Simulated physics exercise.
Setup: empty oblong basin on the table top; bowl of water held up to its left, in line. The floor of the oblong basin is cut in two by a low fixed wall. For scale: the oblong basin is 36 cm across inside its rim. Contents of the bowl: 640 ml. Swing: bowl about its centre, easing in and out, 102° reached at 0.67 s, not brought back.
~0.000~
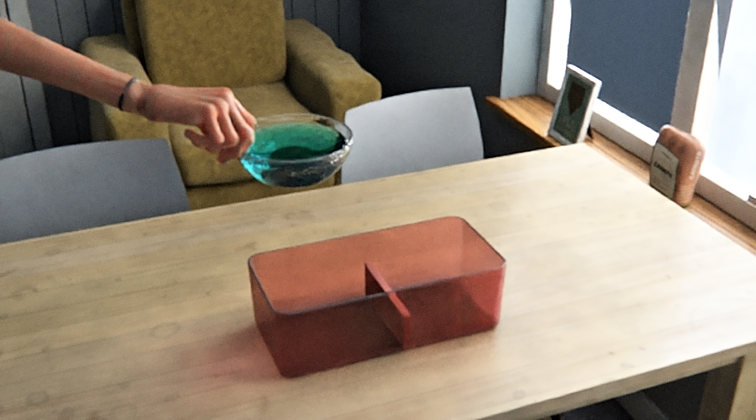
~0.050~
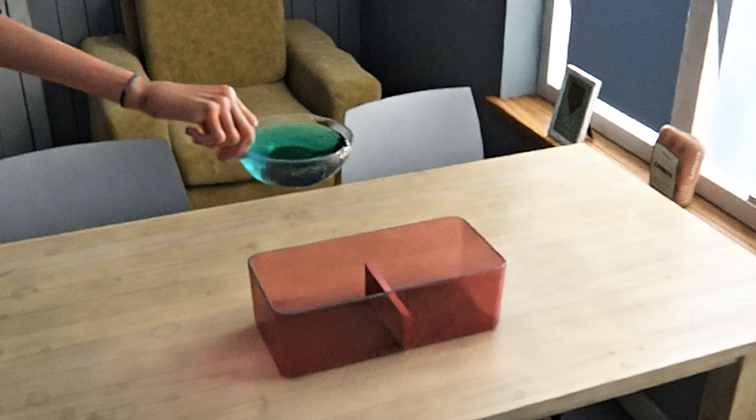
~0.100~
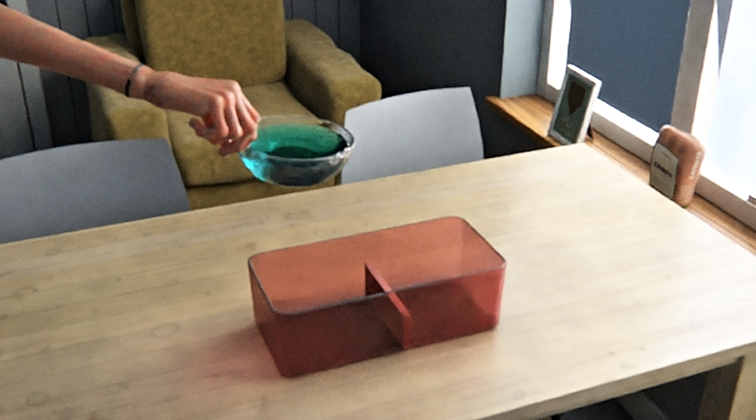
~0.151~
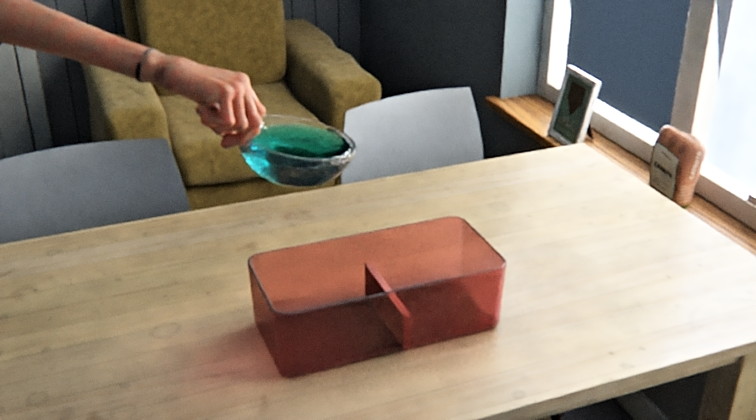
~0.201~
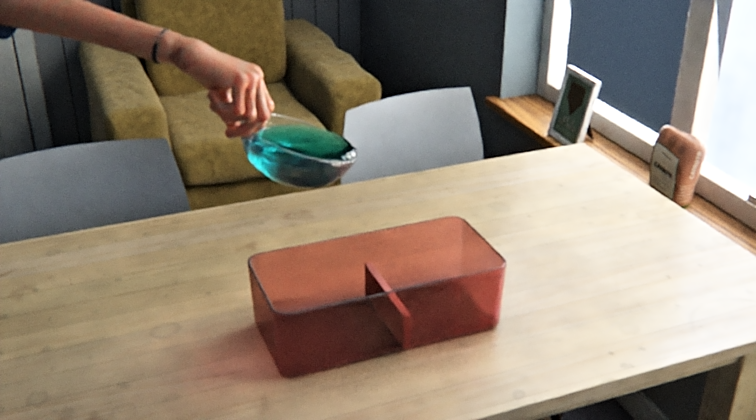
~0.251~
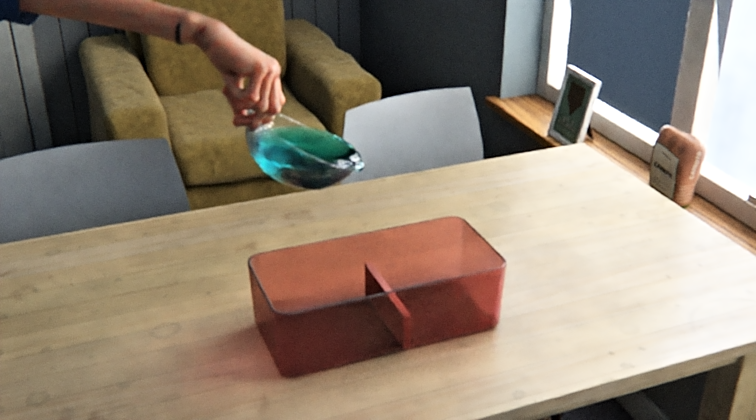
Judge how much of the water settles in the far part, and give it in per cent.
Some 58 per cent settles in the far part.
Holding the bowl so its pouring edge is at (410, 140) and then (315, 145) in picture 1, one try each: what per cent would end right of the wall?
90 and 5 %.
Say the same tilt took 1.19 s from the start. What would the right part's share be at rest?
In that case some 70 per cent.
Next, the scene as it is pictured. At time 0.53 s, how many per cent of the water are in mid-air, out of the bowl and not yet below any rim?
About 50 per cent.
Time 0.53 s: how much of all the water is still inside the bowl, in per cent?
Close to 5 percent of the liquid remains at that time.
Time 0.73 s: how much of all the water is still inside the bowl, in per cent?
0 %.
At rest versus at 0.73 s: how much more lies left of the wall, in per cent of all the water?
About 2 percent.
By 0.53 s the tilt is 91° and 5 per cent is still to pour, 6 is left of the wall and 38 right of it.
By 0.73 s the tilt is 102° and 0 per cent is still to pour, 37 is left of the wall and 59 right of it.
By 0.94 s the tilt is 102° and 0 per cent is still to pour, 39 is left of the wall and 58 right of it.
By 1.17 s the tilt is 102° and 0 per cent is still to pour, 39 is left of the wall and 59 right of it.
At rest 39 per cent lies left of the wall, 58 right of it and 2 outside.
